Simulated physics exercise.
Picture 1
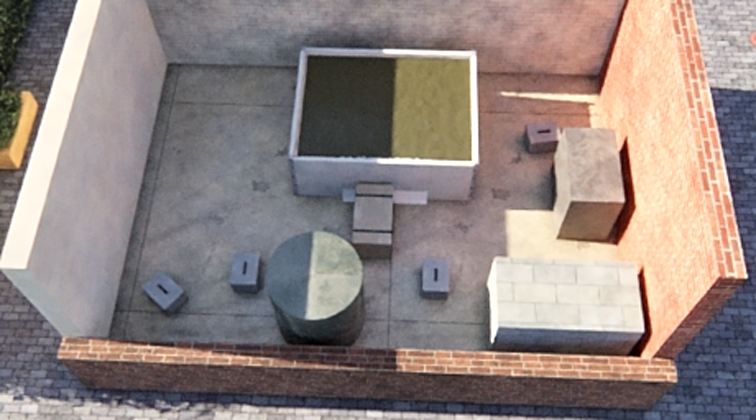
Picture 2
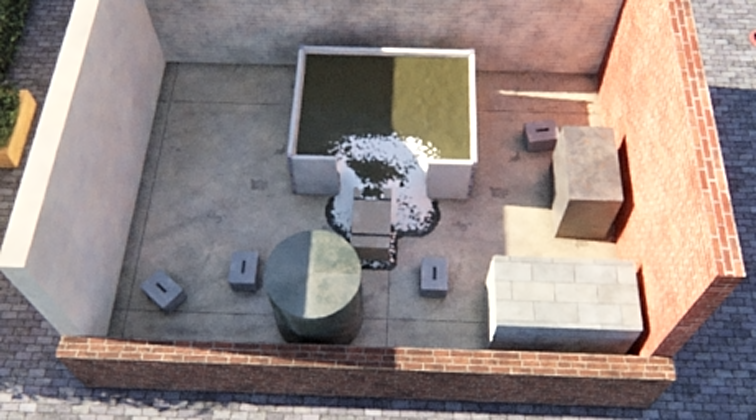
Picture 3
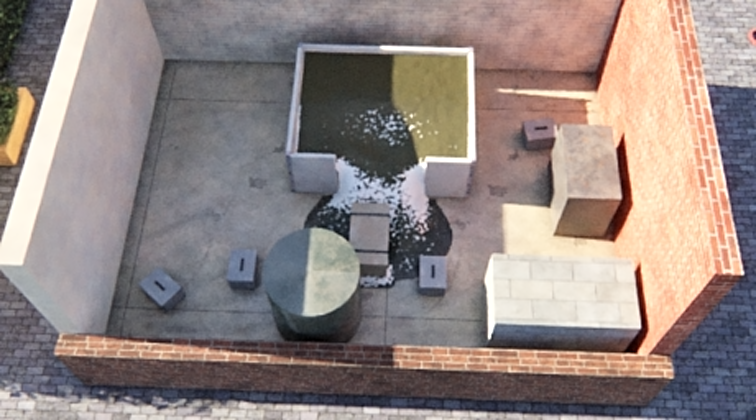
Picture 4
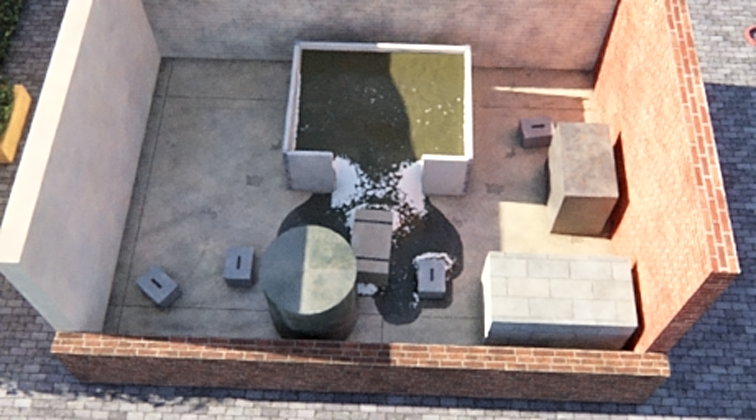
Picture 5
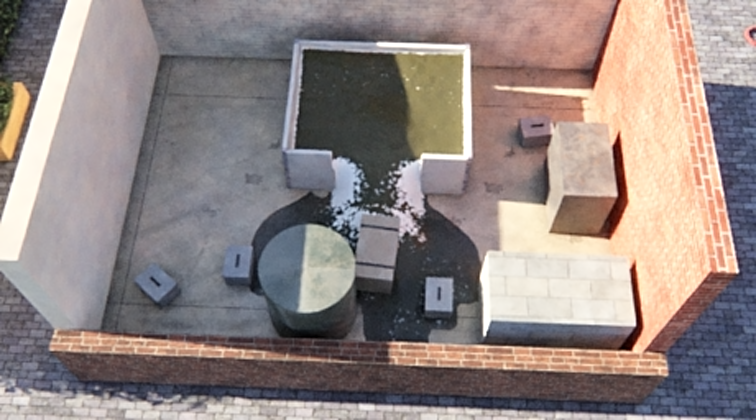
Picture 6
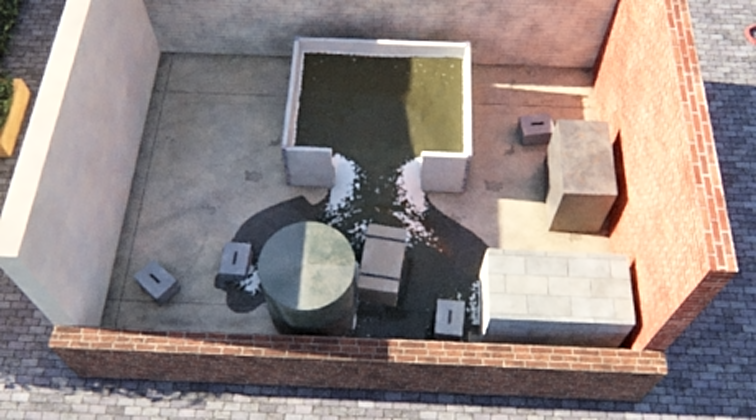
In a walled court, water pours from a tank's open front and shifts two boxes.
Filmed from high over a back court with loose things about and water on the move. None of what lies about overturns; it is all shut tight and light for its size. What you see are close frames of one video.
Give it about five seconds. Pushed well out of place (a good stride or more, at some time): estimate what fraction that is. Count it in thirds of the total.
Two thirds or higher.
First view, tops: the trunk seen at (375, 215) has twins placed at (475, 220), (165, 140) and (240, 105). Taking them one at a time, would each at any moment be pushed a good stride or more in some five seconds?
So, in order, the copies go a long way, nowhere much, nowhere much.
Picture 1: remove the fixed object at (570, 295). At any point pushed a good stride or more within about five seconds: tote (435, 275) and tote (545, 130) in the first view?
In the order asked, the first one gets that far and the second one never gets that far.
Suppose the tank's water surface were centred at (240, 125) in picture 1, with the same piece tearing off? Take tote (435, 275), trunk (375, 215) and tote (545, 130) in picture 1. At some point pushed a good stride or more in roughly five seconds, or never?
Taking them in turn: Got sent well off; got sent well off; kept near its start.
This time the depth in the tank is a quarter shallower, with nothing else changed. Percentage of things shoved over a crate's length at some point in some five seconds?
Roughly 100 %.
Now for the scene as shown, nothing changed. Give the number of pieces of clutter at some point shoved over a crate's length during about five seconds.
That comes out at 5.
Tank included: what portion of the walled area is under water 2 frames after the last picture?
Roughly 35 per cent.
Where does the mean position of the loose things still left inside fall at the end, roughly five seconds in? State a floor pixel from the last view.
(369, 177).
A moment on, 2 of 5 are well off their spots; 2 afloat.
Next, 4 of 5 are well off their spots; 4 afloat.
Later, 4 of 5 are well off their spots; 3 afloat.
In the end, 4 of 5 are well off their spots, and 5 have been at some point; 5 afloat.
